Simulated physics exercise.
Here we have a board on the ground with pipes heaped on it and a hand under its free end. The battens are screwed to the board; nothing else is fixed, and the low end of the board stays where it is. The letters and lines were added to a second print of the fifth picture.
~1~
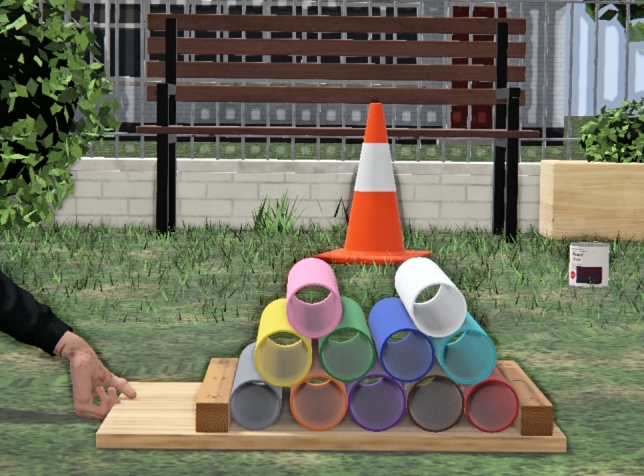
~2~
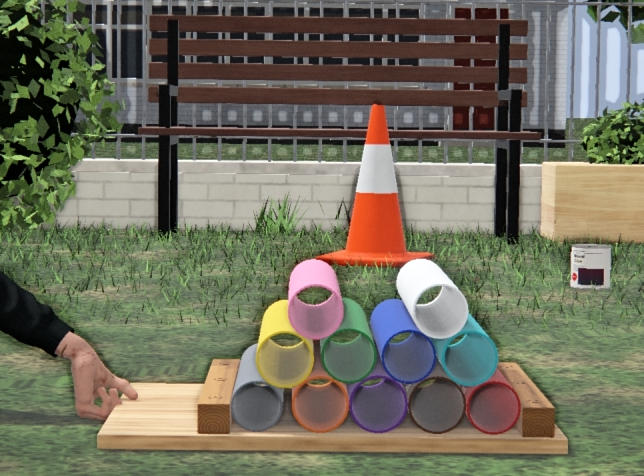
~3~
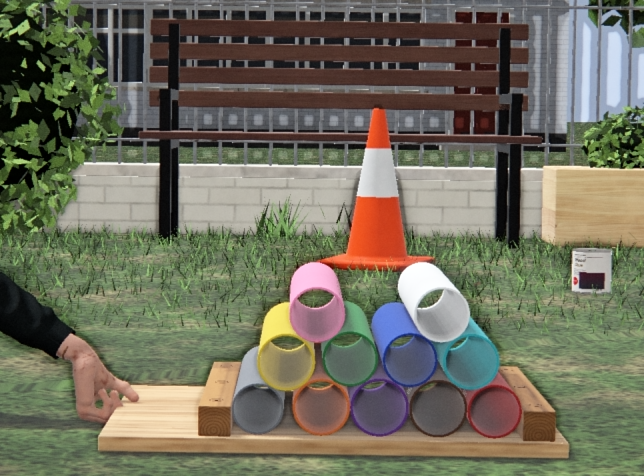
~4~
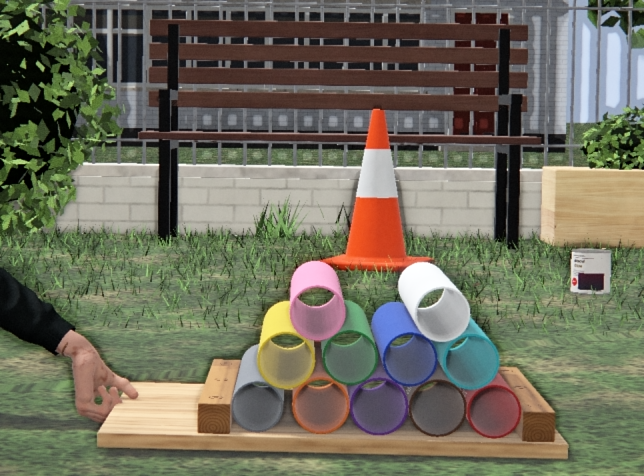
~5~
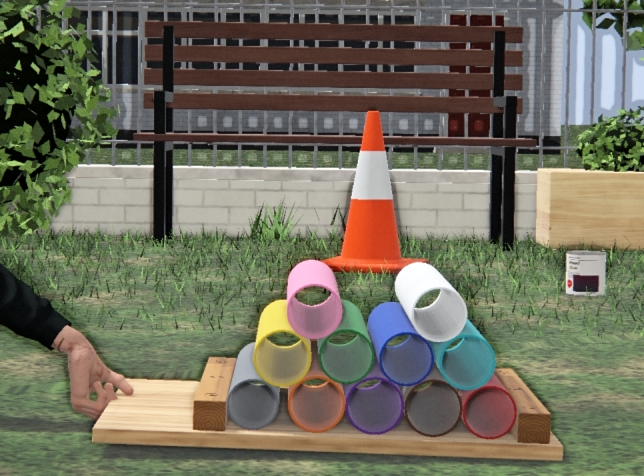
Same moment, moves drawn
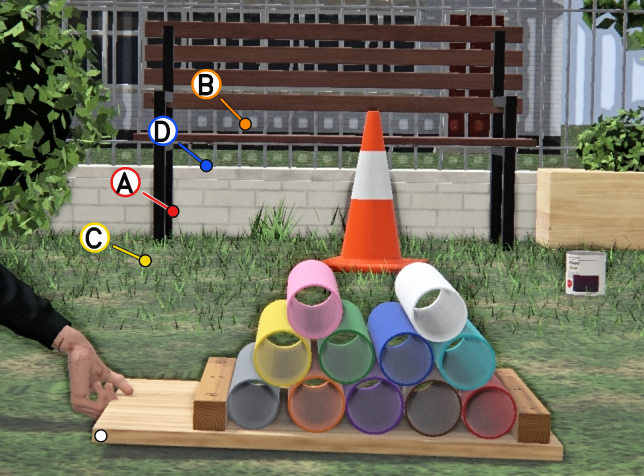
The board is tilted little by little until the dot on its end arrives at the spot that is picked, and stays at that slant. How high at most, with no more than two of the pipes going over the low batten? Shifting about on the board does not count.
C is the limit.
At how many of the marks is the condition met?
One of the four.
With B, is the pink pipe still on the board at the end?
The pink pipe: No.
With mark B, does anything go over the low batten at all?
Yes.
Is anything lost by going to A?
At A: Yes.
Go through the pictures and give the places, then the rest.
In the first picture, grey pipe (255, 405); orange pipe (319, 403); purple pipe (377, 403).
In the second picture, purple pipe (378, 404); brown pipe (437, 405).
In the third picture, board (332, 405); grey pipe (258, 408); blue pipe (410, 360).
In the fourth picture, board (331, 403); grey pipe (257, 406); orange pipe (321, 406).
In the fifth picture, board (326, 403); grey pipe (253, 404); orange pipe (317, 404).
On the marked copy, A at (173, 212); B at (245, 124); C at (145, 261); D at (206, 166); the white dot at (101, 436).
Following C. Soon after the start, board at 16°.
Later, board at 24°.
In the end, board at 24°, one over the low batten (turquoise).
As for the rest, A six over the low batten; B six over the low batten; D six over the low batten.
